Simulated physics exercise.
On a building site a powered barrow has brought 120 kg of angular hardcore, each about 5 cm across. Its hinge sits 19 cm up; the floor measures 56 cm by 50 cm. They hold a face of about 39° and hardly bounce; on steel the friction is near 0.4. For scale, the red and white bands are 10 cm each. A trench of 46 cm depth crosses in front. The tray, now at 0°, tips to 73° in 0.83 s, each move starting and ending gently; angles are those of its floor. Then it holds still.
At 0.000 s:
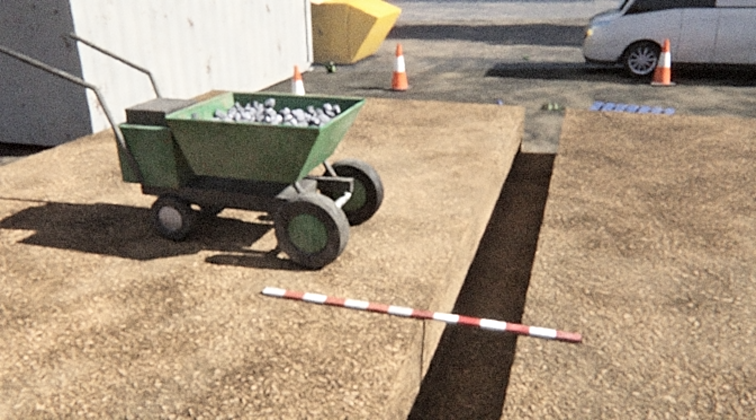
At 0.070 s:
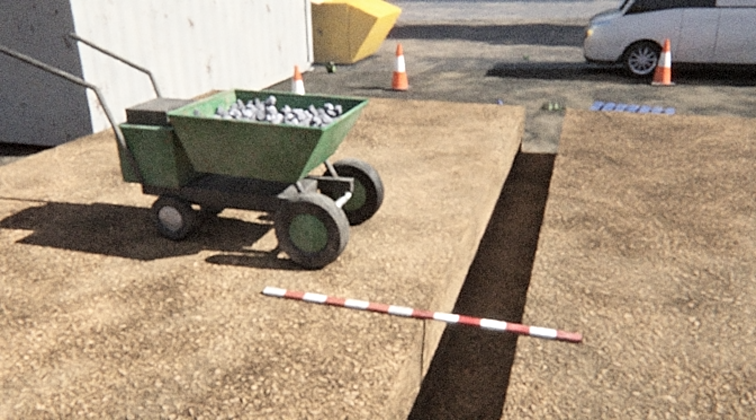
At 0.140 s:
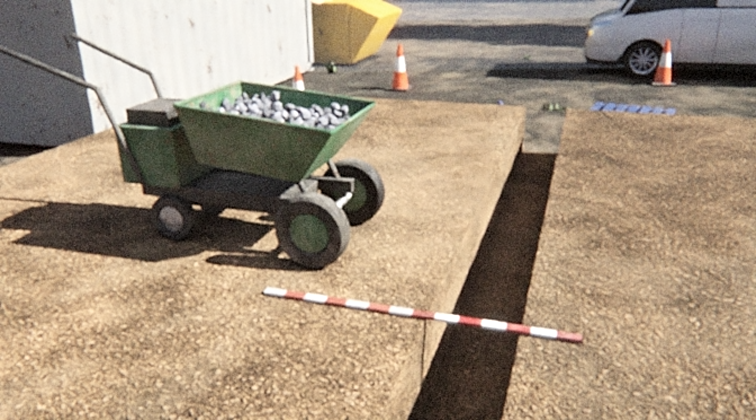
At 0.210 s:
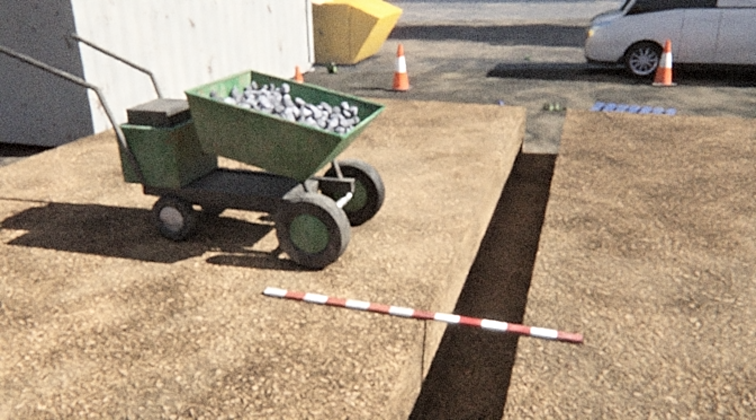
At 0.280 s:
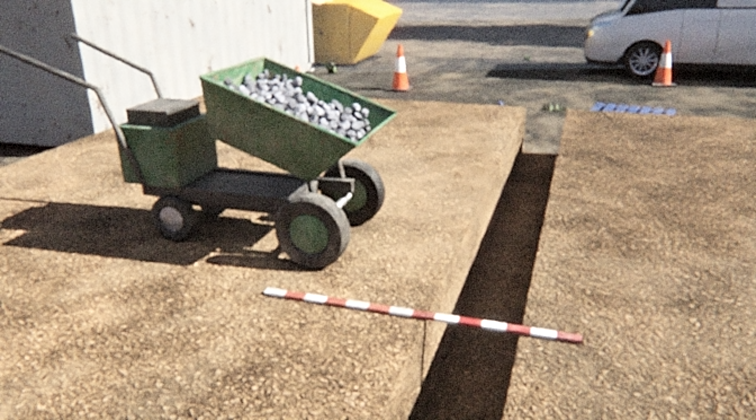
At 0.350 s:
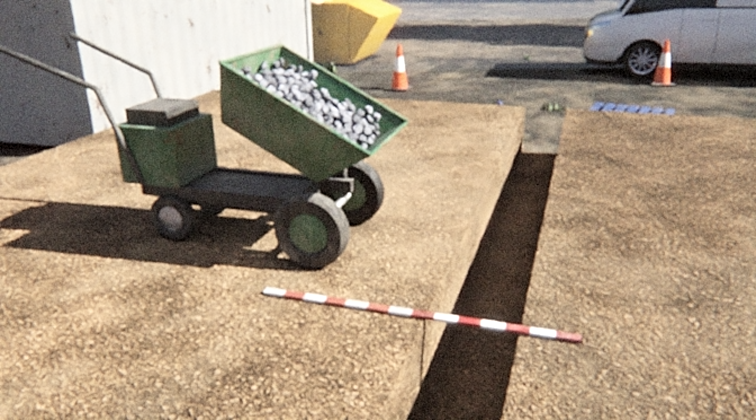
We see a green powered barrow loaded with grey stones standing beside a trench, a red and white striped pole lying in front; its tray slowly begins tilting towards the right, then rises more steeply while the wheels stay still.
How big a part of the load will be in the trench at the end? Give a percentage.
Roughly 70 per cent ends in the trench.
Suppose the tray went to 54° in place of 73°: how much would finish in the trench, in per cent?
In that case some 10 per cent.
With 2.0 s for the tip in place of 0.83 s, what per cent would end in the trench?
In that case some 65 per cent.
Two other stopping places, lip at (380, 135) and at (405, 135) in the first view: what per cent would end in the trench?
First some 50, then 30 per cent.
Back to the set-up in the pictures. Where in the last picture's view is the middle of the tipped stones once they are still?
Near (491, 330).
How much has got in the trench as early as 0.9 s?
Some 20 per cent.
After 0.6 s the floor is at 61°; 100 % in the tray; the foremost stones are at (412, 175).
After 0.9 s the floor is at 73°; 76 % in the tray, 4 % short of the trench, 19 % in the trench; the foremost stones are at (499, 319).
After 1.3 s the floor is at 73°; 42 % in the tray, 6 % short of the trench, 52 % in the trench; the foremost stones are at (530, 323).
After 3.2 s the floor is at 73°; 24 % in the tray, 6 % short of the trench, 70 % in the trench; the foremost stones are at (533, 319).
